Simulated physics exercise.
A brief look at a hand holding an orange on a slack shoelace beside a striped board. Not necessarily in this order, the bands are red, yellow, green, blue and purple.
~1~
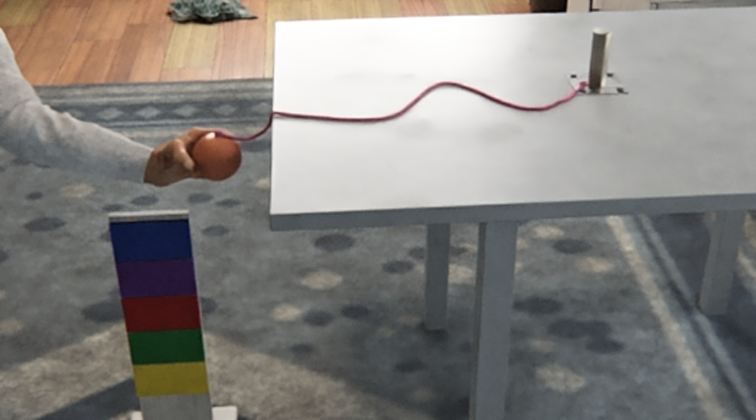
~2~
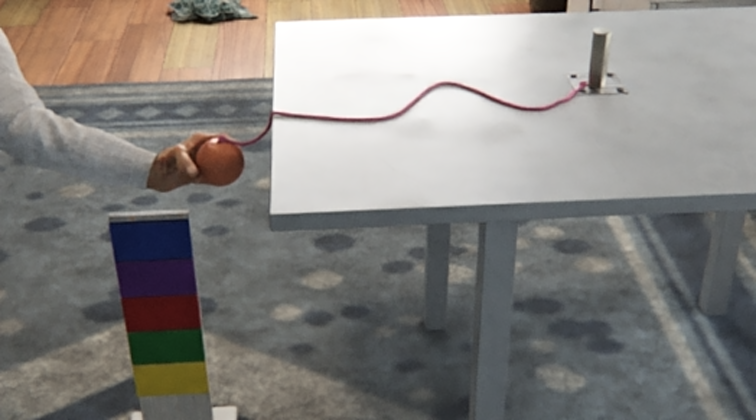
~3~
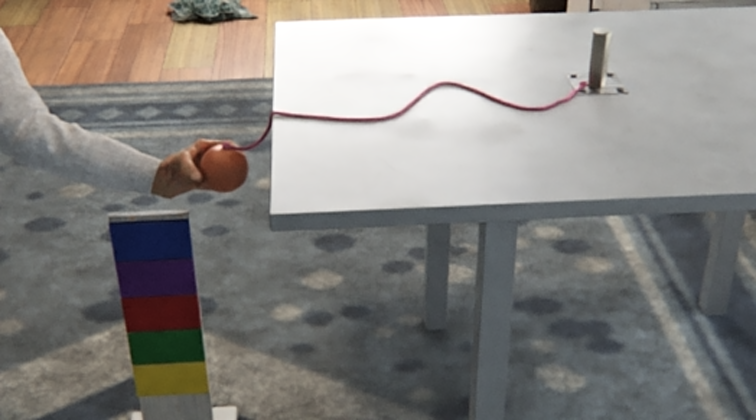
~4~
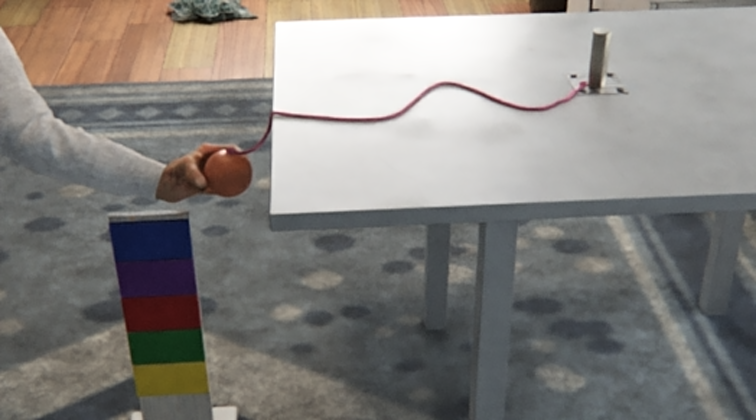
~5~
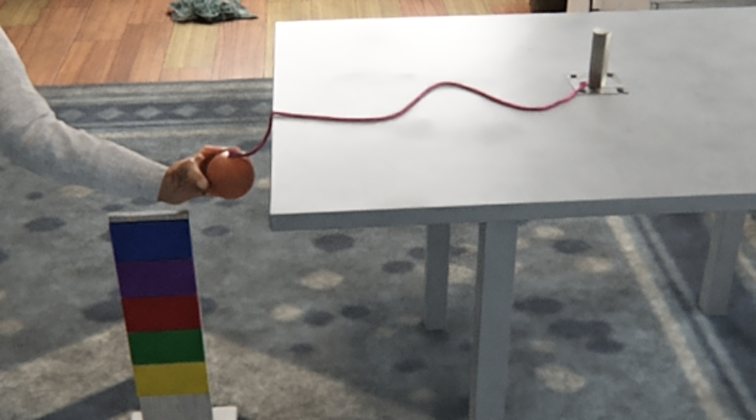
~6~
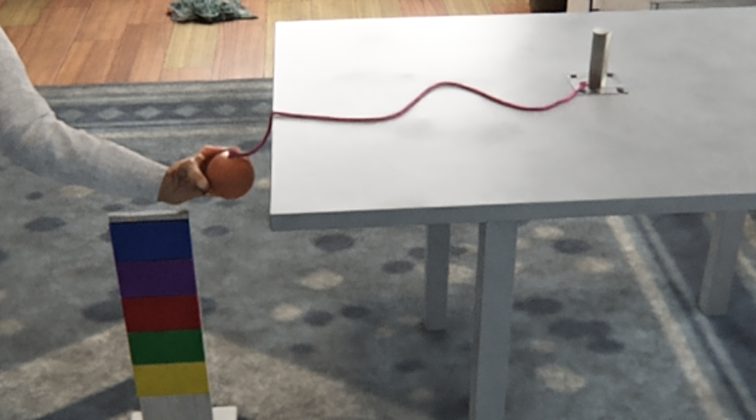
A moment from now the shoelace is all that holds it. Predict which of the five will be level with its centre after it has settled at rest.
I predict purple.
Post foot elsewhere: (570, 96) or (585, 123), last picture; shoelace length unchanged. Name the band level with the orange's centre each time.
The first case gives red, the second gives red.
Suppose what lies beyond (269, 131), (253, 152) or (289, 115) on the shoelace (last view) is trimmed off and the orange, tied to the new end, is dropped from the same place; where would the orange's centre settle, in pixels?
In turn, (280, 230) for the first, (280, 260) for the second and (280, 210) for the third.
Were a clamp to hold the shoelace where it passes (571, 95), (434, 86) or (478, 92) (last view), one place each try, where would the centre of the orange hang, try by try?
First try near (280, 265), second near (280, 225), third near (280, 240).
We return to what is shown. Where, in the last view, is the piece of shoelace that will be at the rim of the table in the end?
At (363, 120).
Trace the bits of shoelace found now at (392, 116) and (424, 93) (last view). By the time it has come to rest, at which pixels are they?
The first finishes about (299, 111) and the second about (365, 105).
Early on, orange near (261, 260); level with purple.
Midway, orange near (297, 276); level with purple.
Finally, orange near (279, 277); level with purple. At purple.
